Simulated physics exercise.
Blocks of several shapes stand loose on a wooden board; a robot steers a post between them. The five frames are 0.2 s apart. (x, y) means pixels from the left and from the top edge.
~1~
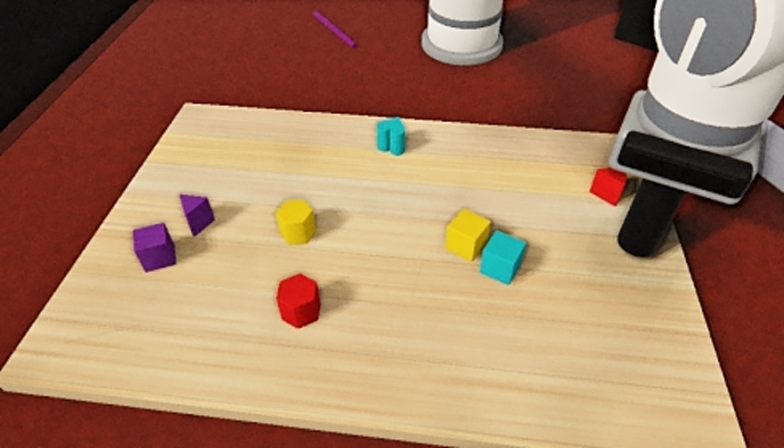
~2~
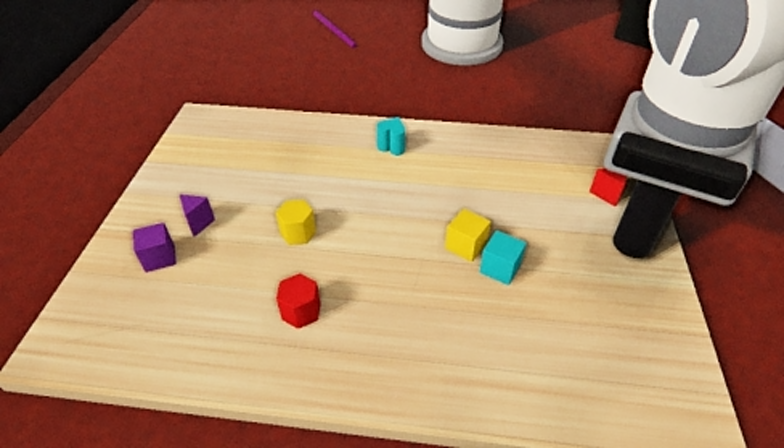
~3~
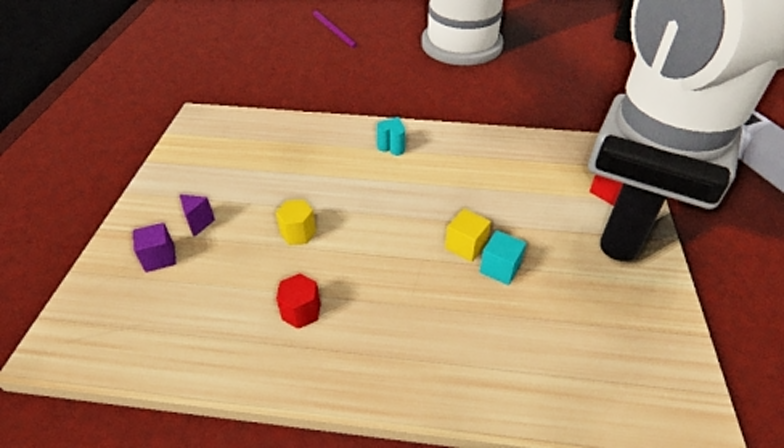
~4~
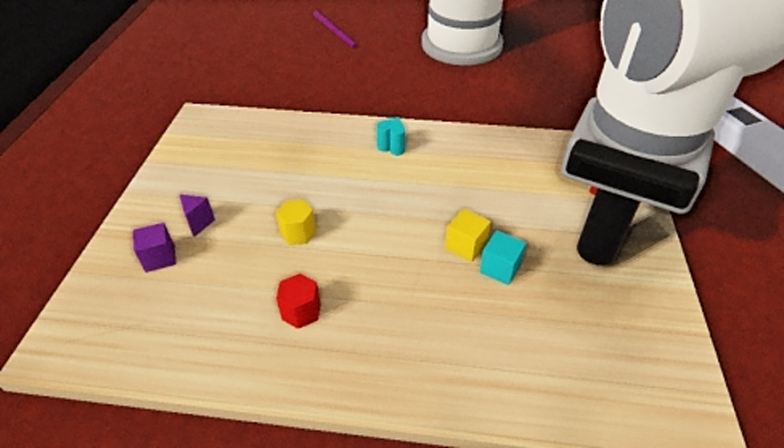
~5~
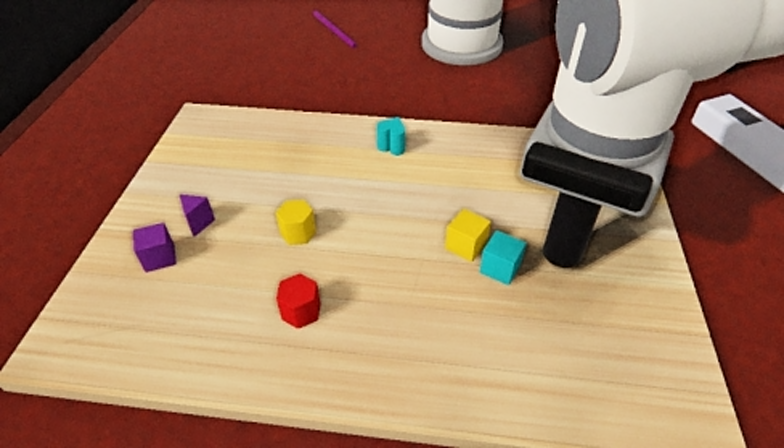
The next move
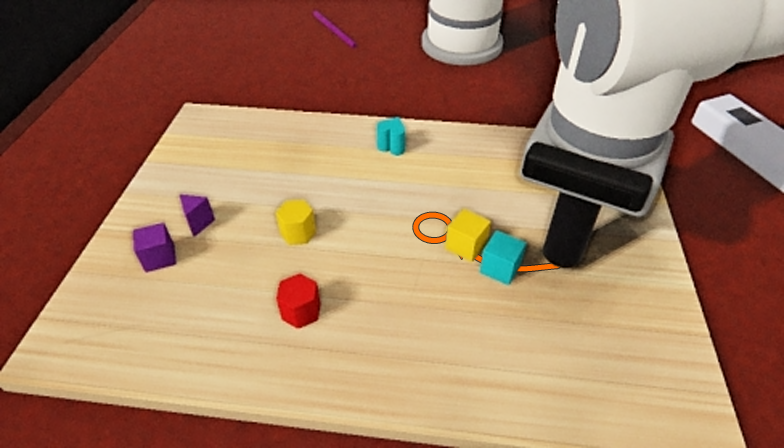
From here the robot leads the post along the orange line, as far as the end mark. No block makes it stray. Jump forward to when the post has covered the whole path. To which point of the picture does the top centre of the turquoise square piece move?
Roughly at (448, 249).
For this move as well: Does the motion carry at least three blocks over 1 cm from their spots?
Final answer: No.
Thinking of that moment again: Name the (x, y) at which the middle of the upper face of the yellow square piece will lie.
I think it will end close to (406, 193).
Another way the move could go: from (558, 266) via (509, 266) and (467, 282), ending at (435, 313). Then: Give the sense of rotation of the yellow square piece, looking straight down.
Prediction: Clockwise.
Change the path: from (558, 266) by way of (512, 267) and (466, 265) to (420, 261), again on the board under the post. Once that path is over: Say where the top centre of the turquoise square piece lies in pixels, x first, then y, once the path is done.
I'd place it at (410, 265), taking the centre of its top.
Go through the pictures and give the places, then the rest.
The first frame shows lower end of the post (636, 244), tops of blocks, yellow square piece (469, 223), turquoise square piece (505, 246).
The second frame shows post (631, 245), blocks as before.
The third frame shows post (618, 249), blocks as before.
The fourth frame shows post (595, 252), blocks as before.
The fifth frame shows post (561, 255), yellow square piece (469, 223), turquoise square piece (505, 246).
The drawn path runs from (558, 266) over (511, 269) and (468, 251) to (433, 228).
The first path, step by step. One third of the way, post (513, 258); yellow square piece (460, 221), turned 30° clockwise; turquoise square piece (476, 249).
Two thirds of the way, post (470, 241); yellow square piece (442, 213); turquoise square piece (449, 249), turned 75° anticlockwise.
At the end, post (434, 217); yellow square piece (406, 193); turquoise square piece (448, 249), turned 75° anticlockwise.
